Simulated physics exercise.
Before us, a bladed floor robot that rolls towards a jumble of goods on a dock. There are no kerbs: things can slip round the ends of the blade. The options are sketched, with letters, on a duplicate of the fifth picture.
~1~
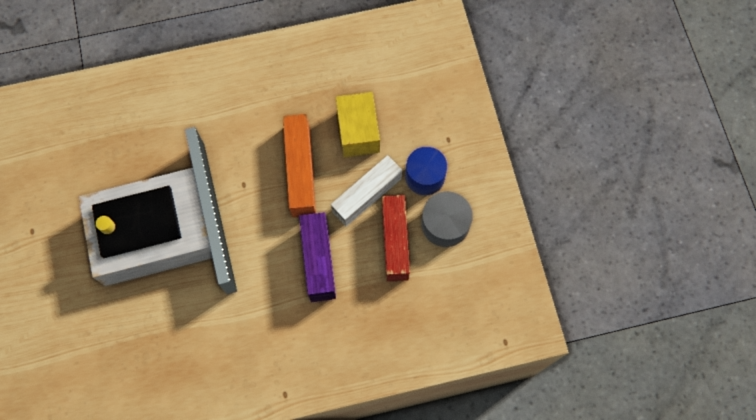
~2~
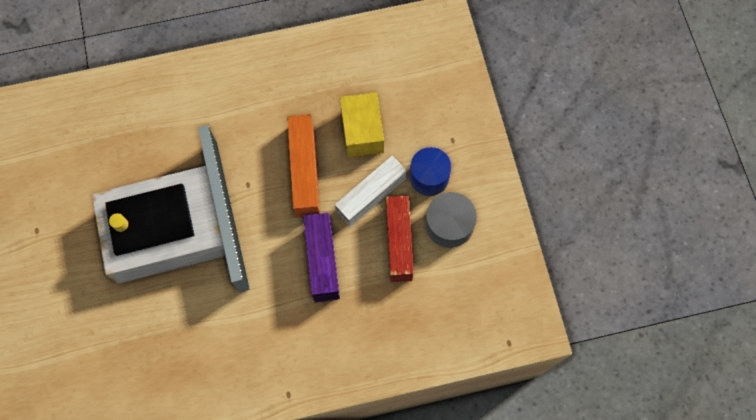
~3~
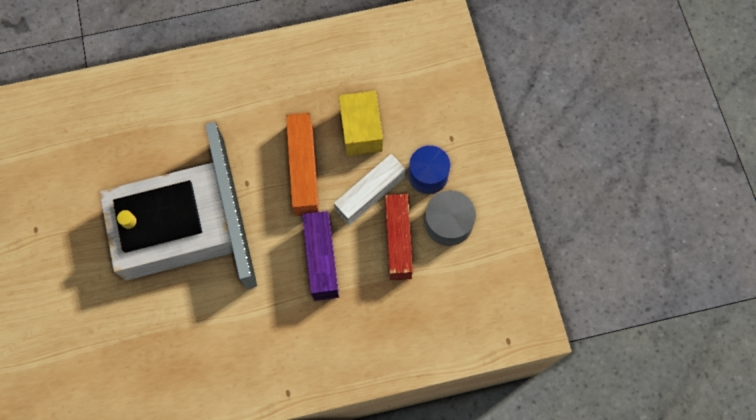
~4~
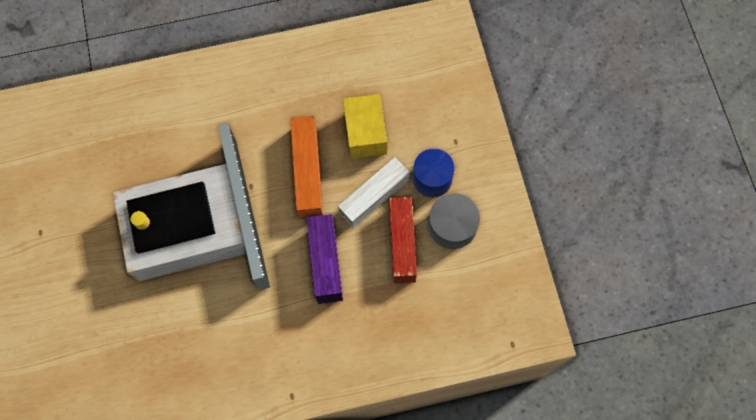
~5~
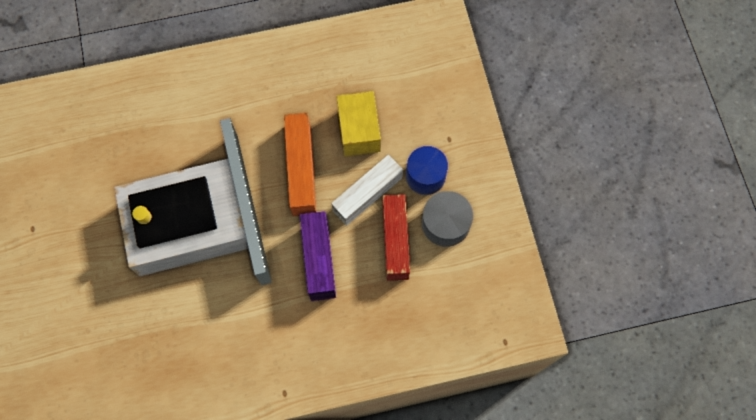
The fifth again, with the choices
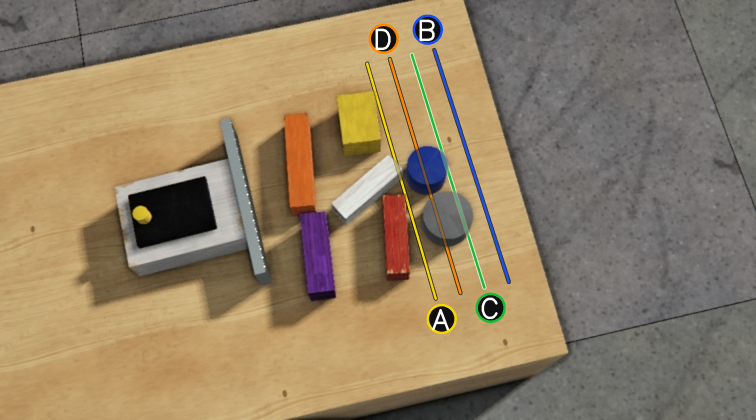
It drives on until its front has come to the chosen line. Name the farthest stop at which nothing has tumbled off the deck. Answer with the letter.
At D, and not beyond.
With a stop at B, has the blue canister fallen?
Yes.
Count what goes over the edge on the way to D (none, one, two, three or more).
By then, none.
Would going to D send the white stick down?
By then, no.
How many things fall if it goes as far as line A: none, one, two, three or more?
By then, none.
On the marked copy, A at (400, 176); B at (470, 161); C at (446, 166); D at (424, 171).
Following D. Soon after the start, robot (244, 196); purple stick (344, 250); white stick (374, 186).
Later, robot (310, 182); grey canister (475, 217); blue canister (455, 175).
In the end, robot (359, 171); grey canister (515, 217); blue canister (498, 177); nothing has fallen.
As for the rest, A is safe but short; B drops the white stick, yellow crate, blue canister and grey canister; C drops the blue canister and grey canister.
